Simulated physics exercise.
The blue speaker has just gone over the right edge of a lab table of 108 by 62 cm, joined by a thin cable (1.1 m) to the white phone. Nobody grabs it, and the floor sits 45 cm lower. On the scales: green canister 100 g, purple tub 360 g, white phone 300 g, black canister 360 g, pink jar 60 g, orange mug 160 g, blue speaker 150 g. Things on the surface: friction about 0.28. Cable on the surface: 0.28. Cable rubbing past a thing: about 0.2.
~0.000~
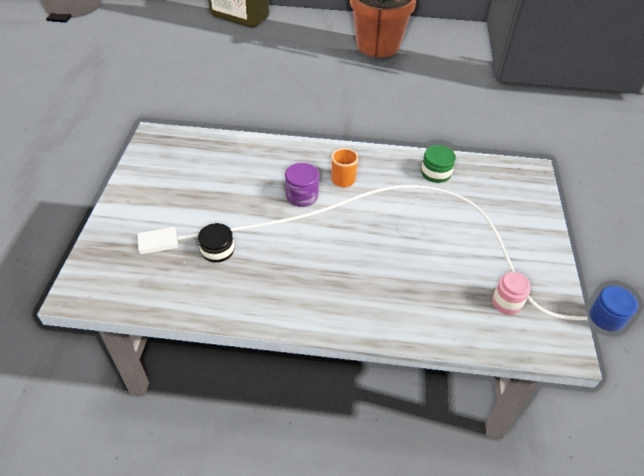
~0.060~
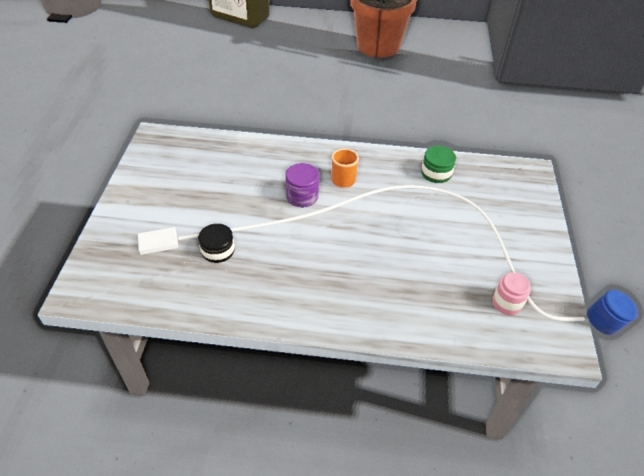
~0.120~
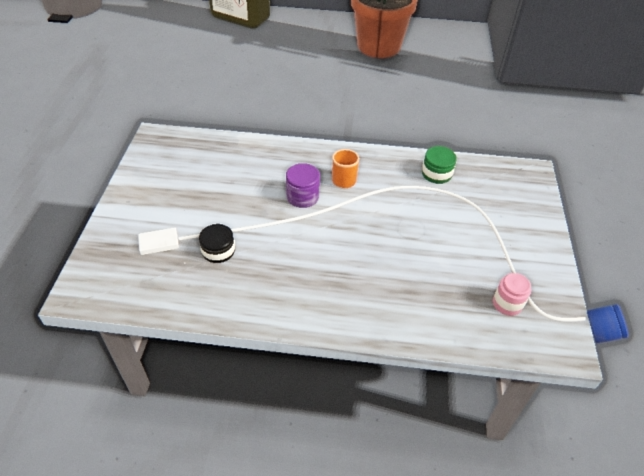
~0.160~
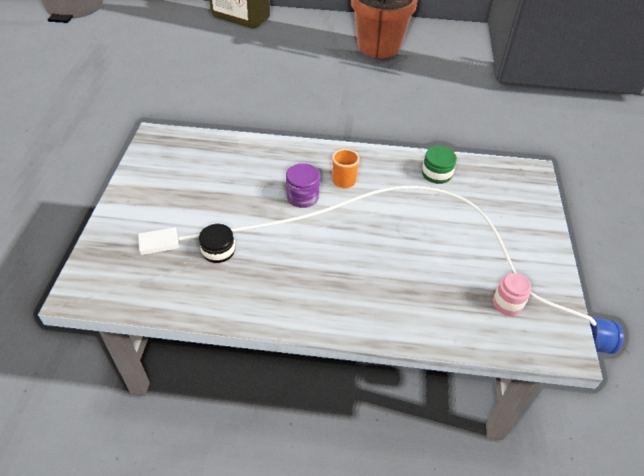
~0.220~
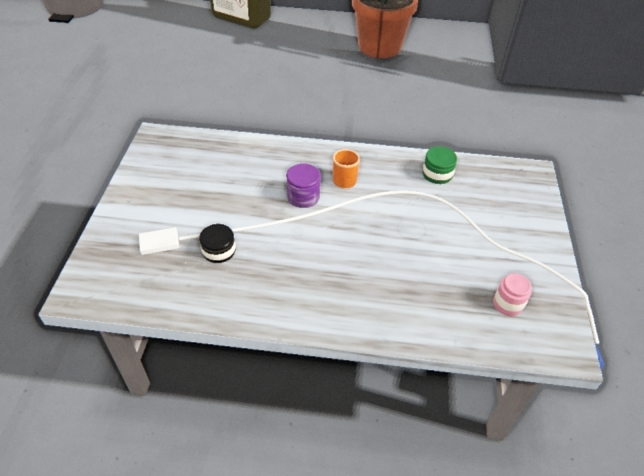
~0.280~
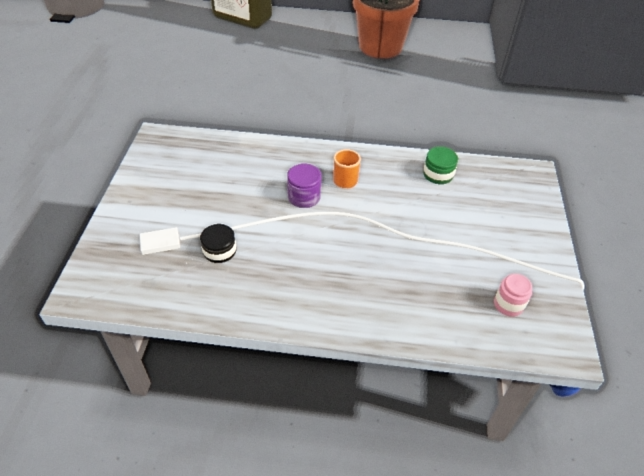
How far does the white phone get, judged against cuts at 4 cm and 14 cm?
It's going to be somewhat out of place.
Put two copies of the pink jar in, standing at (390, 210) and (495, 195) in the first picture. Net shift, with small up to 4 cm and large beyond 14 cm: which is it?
Going in order, I'd call it a long shift for the first and a short shift for the second.
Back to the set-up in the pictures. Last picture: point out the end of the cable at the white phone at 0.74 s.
Around (223, 239).
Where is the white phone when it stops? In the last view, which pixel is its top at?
Roughly (208, 231).
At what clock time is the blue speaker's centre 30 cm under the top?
About: 0.32 s.
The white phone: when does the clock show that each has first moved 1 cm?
White phone at about 0.34 s on the clock.
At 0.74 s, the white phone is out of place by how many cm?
I'd put the white phone at some 10 cm.
After 0.5 s, the cable's tail end at (214, 241); white phone 8 cm off its start, blue speaker over the edge, black canister 2 cm off its start.
After 0.7 s, the cable's tail end at (223, 239); white phone 9 cm off its start, blue speaker over the edge, black canister 3 cm off its start.
After 1.0 s, the cable's tail end at (227, 238); white phone 10 cm off its start at (208, 231), blue speaker over the edge, black canister 3 cm off its start at (226, 242).
After 1.2 s, the cable's tail end at (227, 238); white phone 10 cm off its start, blue speaker over the edge, black canister 3 cm off its start.
After 2.4 s, the cable's tail end at (227, 238); white phone 10 cm off its start at (208, 231), blue speaker over the edge, black canister 3 cm off its start at (226, 242).
